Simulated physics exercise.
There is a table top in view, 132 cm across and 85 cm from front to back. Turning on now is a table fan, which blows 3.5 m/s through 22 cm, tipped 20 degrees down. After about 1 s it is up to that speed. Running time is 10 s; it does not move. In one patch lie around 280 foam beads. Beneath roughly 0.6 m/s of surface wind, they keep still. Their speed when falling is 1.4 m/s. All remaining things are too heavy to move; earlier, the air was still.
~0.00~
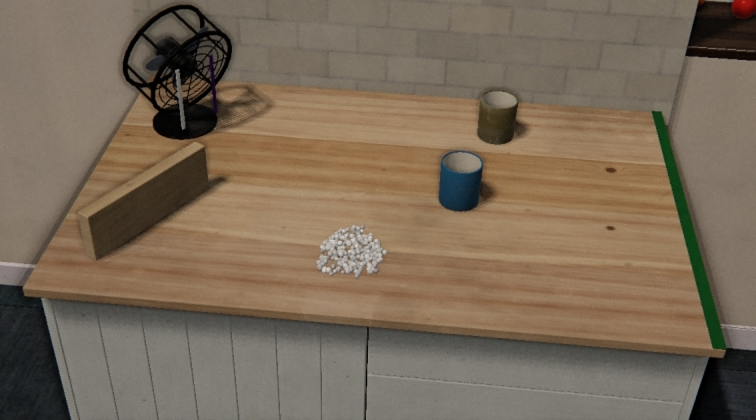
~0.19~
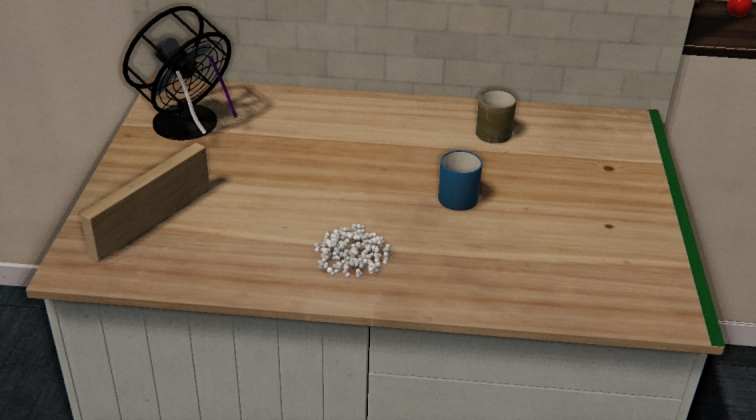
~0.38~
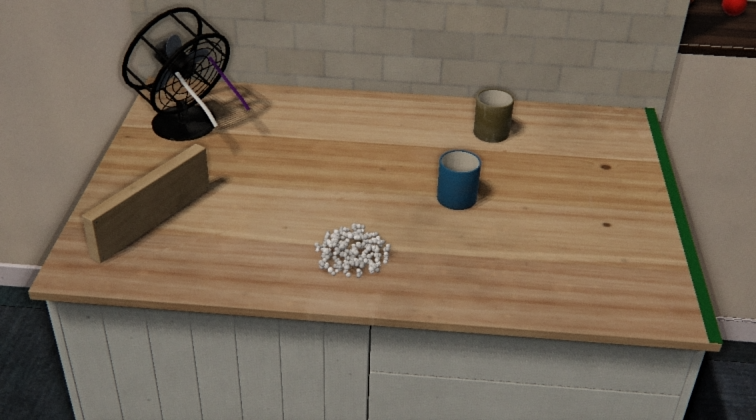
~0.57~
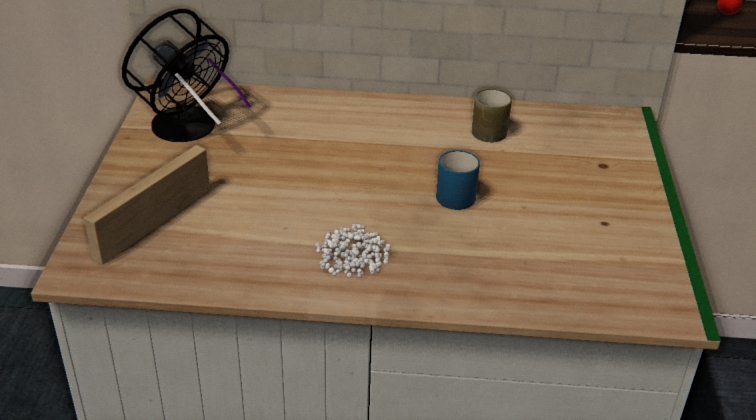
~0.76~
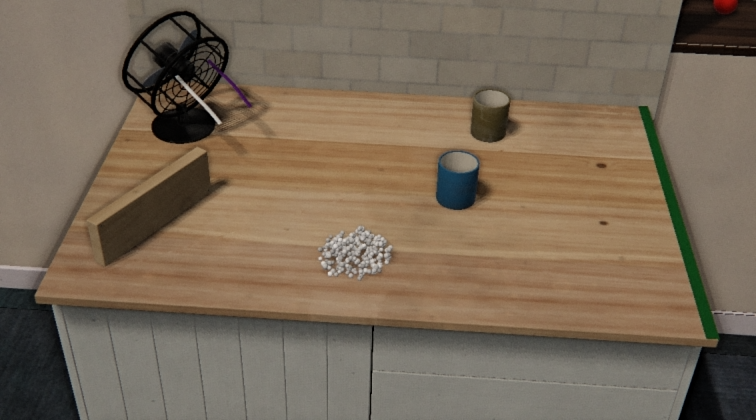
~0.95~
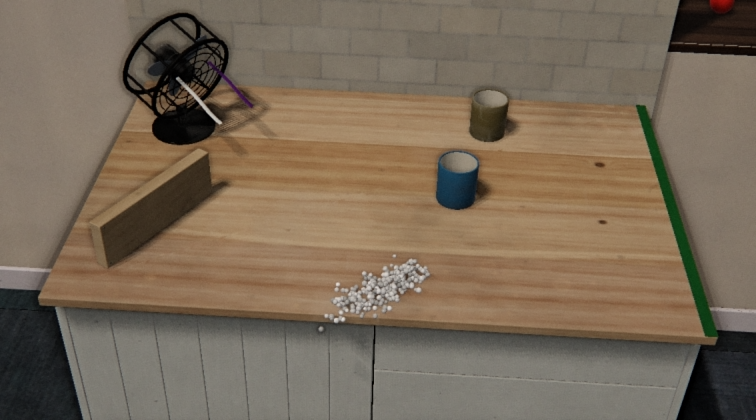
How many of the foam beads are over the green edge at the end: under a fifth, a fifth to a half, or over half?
I'd say under one fifth end up on the far side of the green edge.
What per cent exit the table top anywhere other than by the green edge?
About 100 %.
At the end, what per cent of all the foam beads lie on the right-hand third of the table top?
0 %.
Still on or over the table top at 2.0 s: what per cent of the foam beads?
Reading: About 0 %.
After 2.0 s the count stands so, 0 % are over the green edge.
After 3.2 s the count stands so, 0 % are over the green edge.
After 5.5 s the count stands so, 0 % are over the green edge.
After 10.0 s, at the end, 0 % are over the green edge.
